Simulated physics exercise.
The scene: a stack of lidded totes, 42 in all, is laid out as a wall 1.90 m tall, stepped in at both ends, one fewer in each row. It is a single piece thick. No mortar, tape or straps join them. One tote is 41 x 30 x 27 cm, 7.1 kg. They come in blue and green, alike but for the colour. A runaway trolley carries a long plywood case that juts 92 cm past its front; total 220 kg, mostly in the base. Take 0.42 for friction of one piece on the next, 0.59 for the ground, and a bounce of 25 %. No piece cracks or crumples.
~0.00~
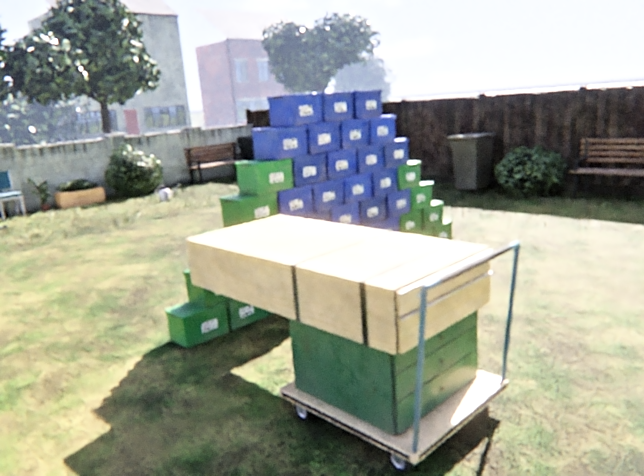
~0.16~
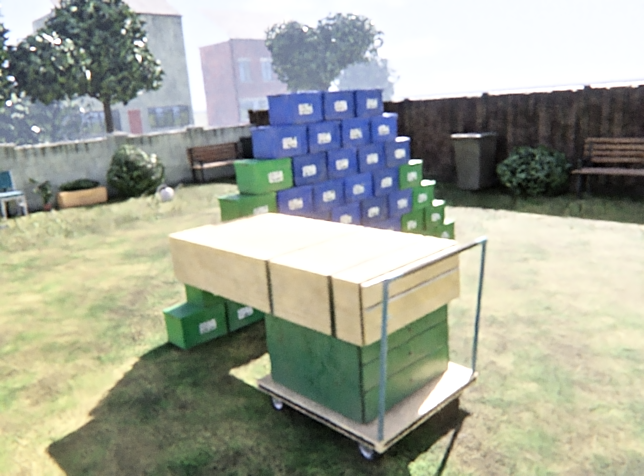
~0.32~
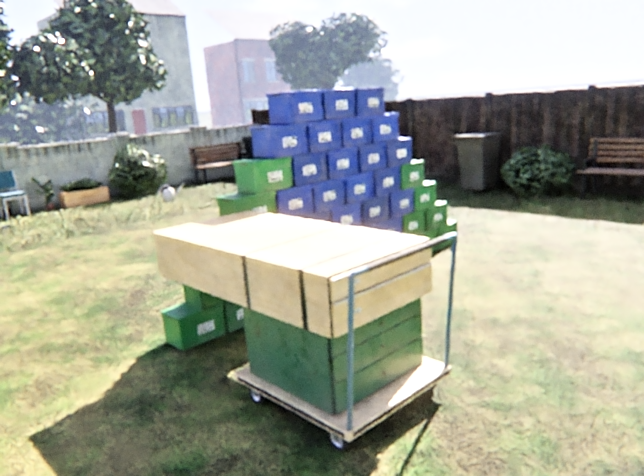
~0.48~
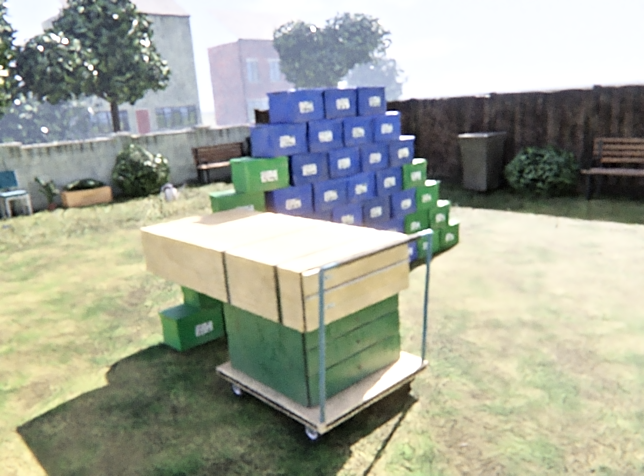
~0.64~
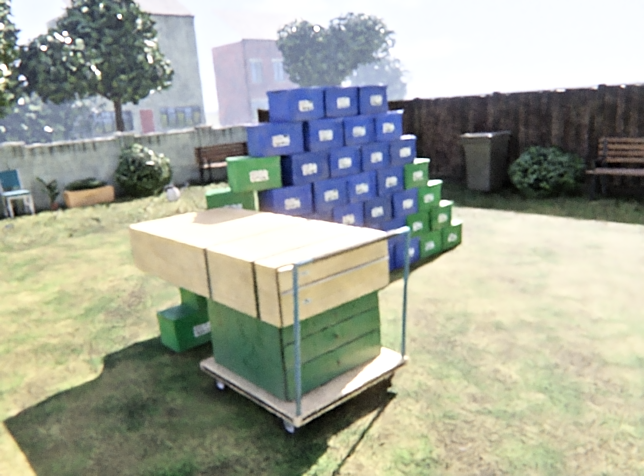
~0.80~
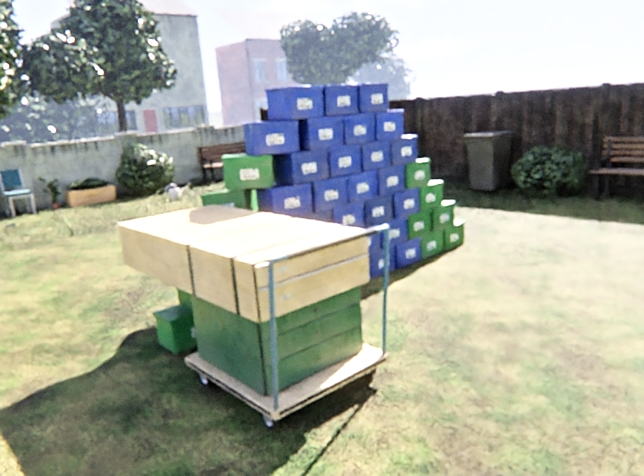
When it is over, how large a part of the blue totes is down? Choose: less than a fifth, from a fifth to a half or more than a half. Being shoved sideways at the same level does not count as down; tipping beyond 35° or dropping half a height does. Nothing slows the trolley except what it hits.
It comes to under a fifth.
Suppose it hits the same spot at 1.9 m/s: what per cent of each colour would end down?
Then green 10, blue 0 per cent.
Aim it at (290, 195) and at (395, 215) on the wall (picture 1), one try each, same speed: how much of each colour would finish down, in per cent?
Green 20 then 20, blue 40 then 80 per cent.
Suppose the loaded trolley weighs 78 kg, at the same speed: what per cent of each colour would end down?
In that case green 20, blue 10 per cent.
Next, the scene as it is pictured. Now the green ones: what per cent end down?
Ending so: Green 20 per cent.
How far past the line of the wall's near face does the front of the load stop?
Roughly 115 cm.
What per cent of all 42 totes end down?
Near 10 per cent.
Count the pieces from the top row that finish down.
The count is 1.
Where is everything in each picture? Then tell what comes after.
In the first frame (we follow the side turned to the camera; the camera moves round a little), load (192, 254) 38 cm short of the wall; top blue tote (307, 109); top green tote (276, 177); no piece has moved.
In the second frame, load (174, 250) 18 cm short of the wall; top blue tote (307, 108).
In the third frame, load (159, 246) just touching; top blue tote (307, 107).
In the fourth frame, load (146, 243) 18 cm into the wall's line; top blue tote (307, 106); top green tote (268, 175) displaced 45 mm; 3 stirred so far.
In the fifth frame, load (134, 240) 33 cm into the wall's line; top blue tote (307, 104); top green tote (258, 175) displaced 11 cm; 4 stirred so far.
In the sixth frame, load (122, 237) 47 cm into the wall's line; top blue tote (306, 102); top green tote (248, 173) displaced 17 cm; 4 stirred so far.
Around 1.06 s, load 68 cm past the wall's line, still rolling; none of the 27 blue totes down (2 of 42 in all colours); top blue tote displaced 29 mm; top green tote tipped 7°.
Around 1.56 s, load 1.03 m past the wall's line, still rolling; none of the 27 blue totes down (3 of 42 in all colours); top blue tote displaced 11 cm; top green tote on its side.
Around 2.04 s, load 1.13 m past the wall's line, still rolling; 2 of the 27 blue totes down (5 of 42 in all colours); top blue tote on its side; top green tote on its side.
Around 2.82 s, load 1.13 m past the wall's line, still rolling; 2 of the 27 blue totes down (5 of 42 in all colours); top blue tote upside down; top green tote on its side.
Finally (3.8 s), load 1.13 m past the wall's line, stopped; 2 of the 27 blue totes down (5 of 42 in all colours); top blue tote 1.63 m lower; top green tote on its side. That is 7 per cent. Seen by the last camera, middles, top blue tote near (221, 266), top green tote near (271, 277).
